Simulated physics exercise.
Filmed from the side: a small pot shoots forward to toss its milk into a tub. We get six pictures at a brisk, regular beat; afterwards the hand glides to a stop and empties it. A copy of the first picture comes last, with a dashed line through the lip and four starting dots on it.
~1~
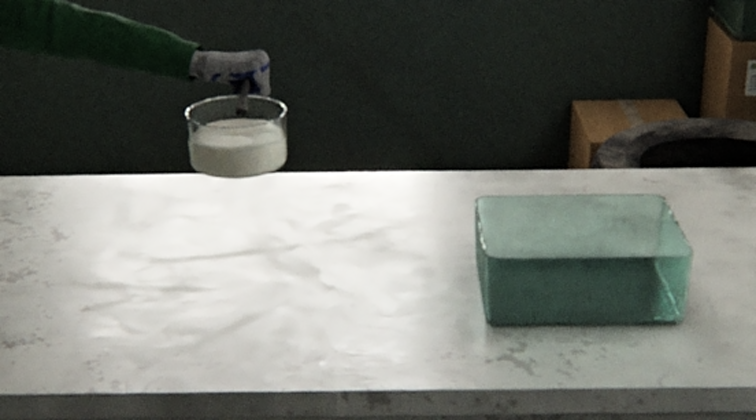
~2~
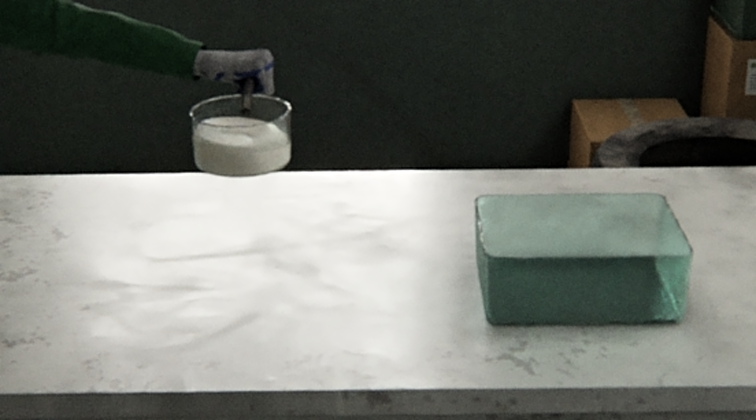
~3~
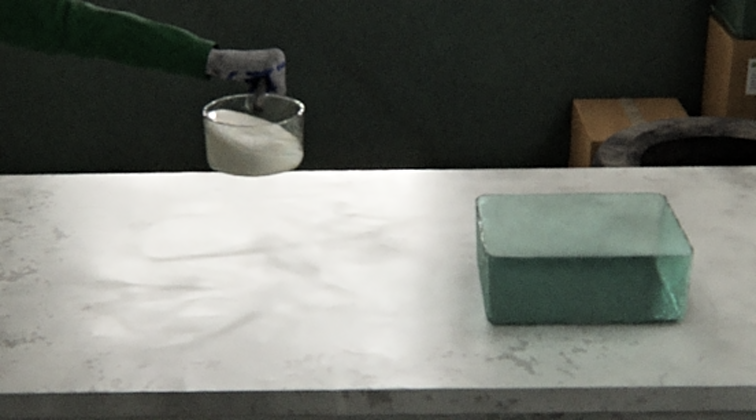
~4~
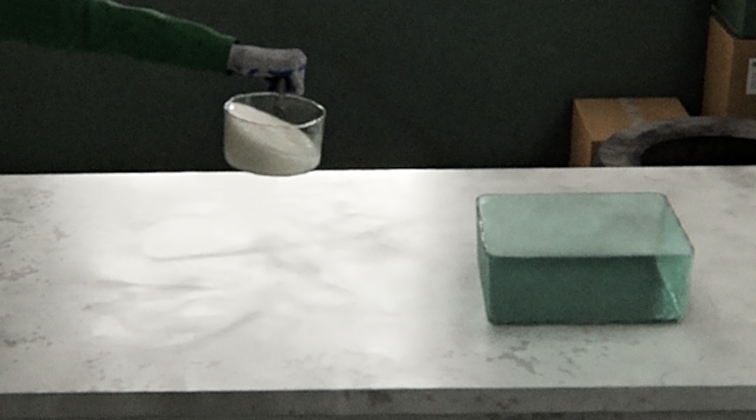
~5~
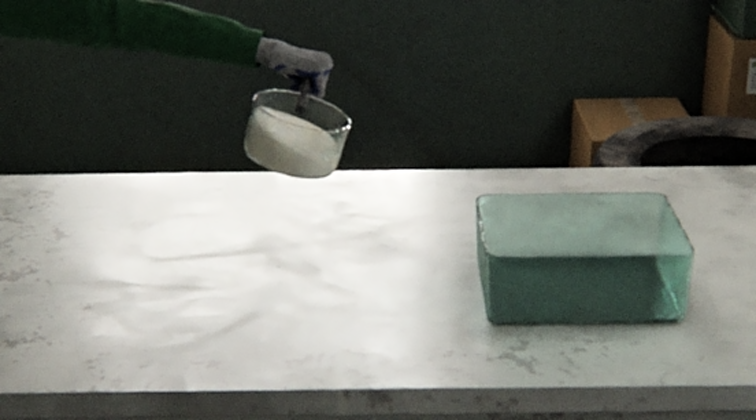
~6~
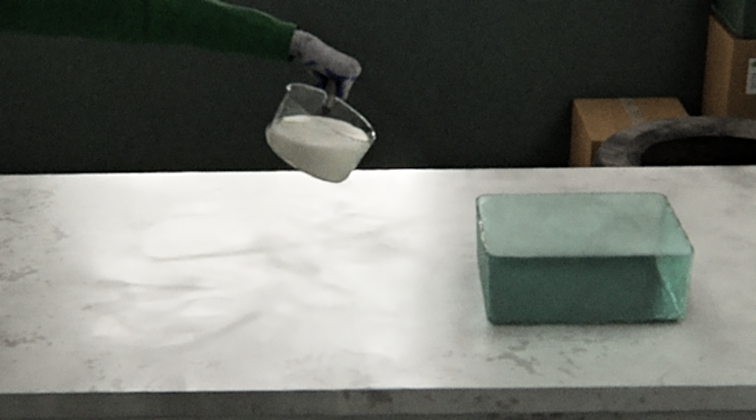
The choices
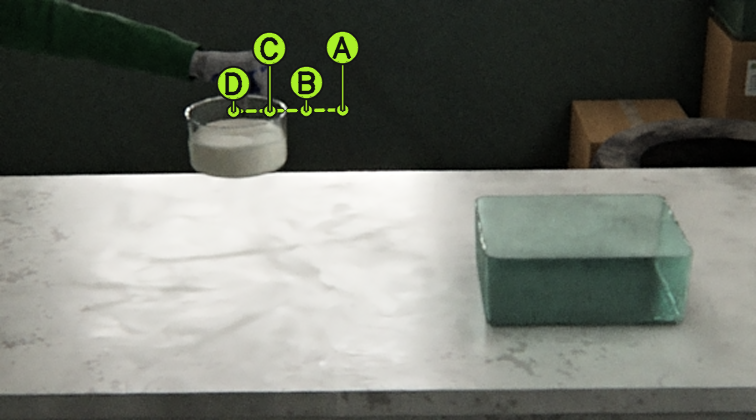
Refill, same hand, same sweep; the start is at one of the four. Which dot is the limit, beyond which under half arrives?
Dot B.
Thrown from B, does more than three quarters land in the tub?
No, it does not.
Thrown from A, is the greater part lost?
No.
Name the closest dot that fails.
C.
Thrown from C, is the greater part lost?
Yes, that goes wrong.
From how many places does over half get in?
Two of them.
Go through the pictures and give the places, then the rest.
Upright, lip at (284, 110); tub from (485, 323) to (684, 321); nothing has left yet.
Upright, lip at (288, 109); nothing has left yet.
Upright, lip at (301, 109); nothing has left yet.
Tipped about 6°, lip at (323, 113); nothing has left yet.
Tipped about 17°, lip at (349, 122); nothing has left yet.
Tipped about 31°, lip at (374, 135); nothing has left yet.
On the marked copy, A at (342, 109); B at (306, 110); C at (269, 110); D at (233, 111).
With A, about 79 % lands in the tub, 11 % falls short and 10 % goes beside or beyond.
With B, about 63 % lands in the tub, 29 % falls short and 8 % goes beside or beyond.
With C, about 33 % lands in the tub, 64 % falls short and 4 % goes beside or beyond.
With D, about 0 % lands in the tub, 99 % falls short.
